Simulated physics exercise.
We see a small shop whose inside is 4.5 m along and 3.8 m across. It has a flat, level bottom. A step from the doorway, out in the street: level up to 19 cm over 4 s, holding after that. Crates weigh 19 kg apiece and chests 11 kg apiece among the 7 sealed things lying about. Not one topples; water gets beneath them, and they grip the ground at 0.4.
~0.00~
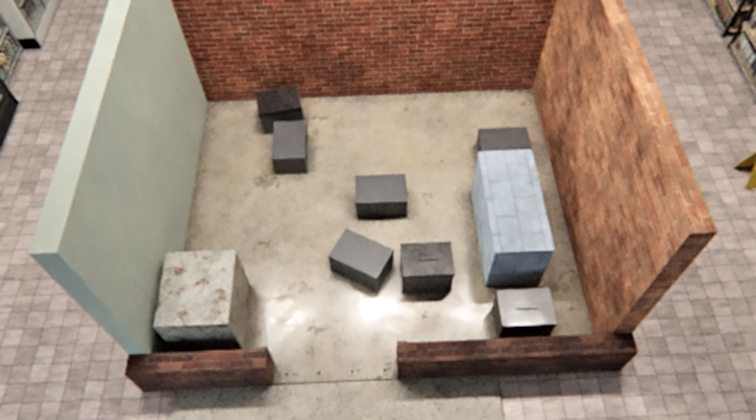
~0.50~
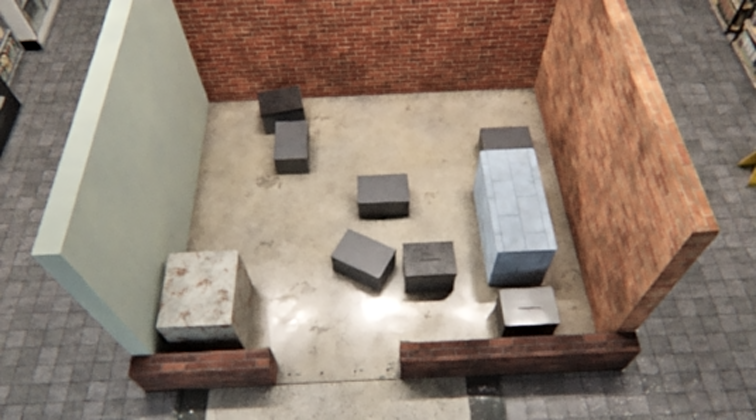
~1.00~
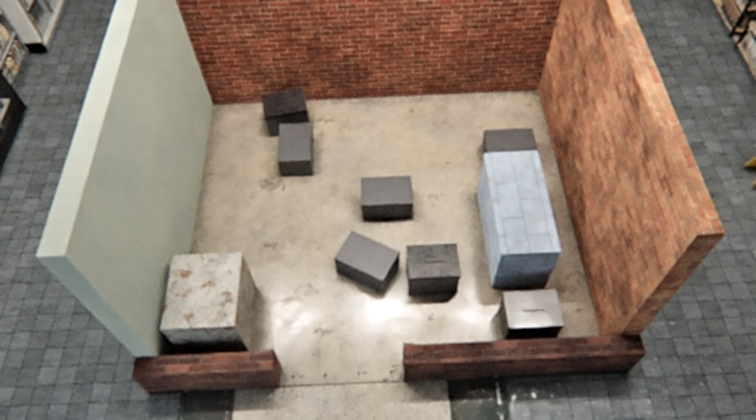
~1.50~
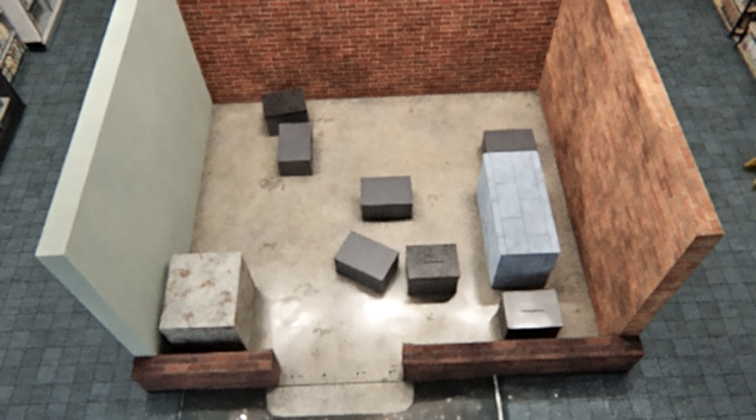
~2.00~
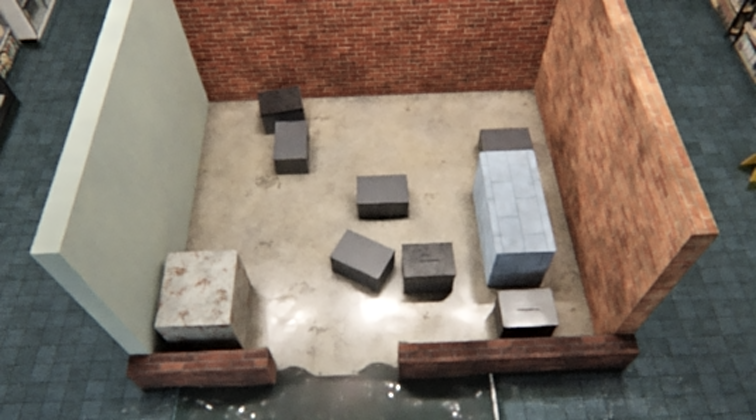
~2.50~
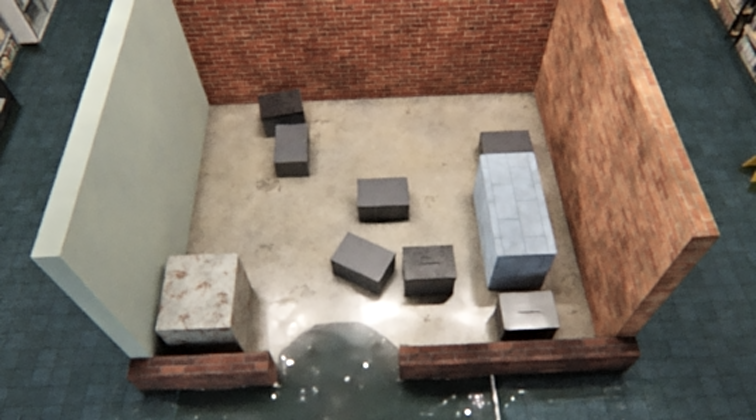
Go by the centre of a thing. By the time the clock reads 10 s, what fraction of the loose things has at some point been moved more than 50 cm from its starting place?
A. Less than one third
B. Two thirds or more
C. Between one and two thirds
Answer: A.
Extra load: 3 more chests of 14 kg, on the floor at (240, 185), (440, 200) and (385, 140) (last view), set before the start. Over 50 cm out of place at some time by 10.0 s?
Above the limit, then above the limit, then above the limit.
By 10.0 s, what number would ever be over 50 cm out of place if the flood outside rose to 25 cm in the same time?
In that case the number is 4.
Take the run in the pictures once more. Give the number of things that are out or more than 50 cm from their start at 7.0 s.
By then 1.
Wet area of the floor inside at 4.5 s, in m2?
The covered patch comes to about 5.0 m2.
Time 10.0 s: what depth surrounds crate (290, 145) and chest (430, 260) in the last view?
About 7 and 6 cm.
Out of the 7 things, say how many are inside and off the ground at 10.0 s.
At that time, 2.
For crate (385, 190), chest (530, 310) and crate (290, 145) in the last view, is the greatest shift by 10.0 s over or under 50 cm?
One by one: Below; below; below.
After 3.5 s 0 of 7 are over 50 cm from their spots; 0 afloat.
After 4.5 s 0 of 7 are over 50 cm from their spots; 0 afloat.
After 7.0 s 1 of 7 are over 50 cm from their spots; 0 afloat.
After 10.0 s 2 of 7 are over 50 cm from their spots, and 2 have been at some point; 2 afloat.
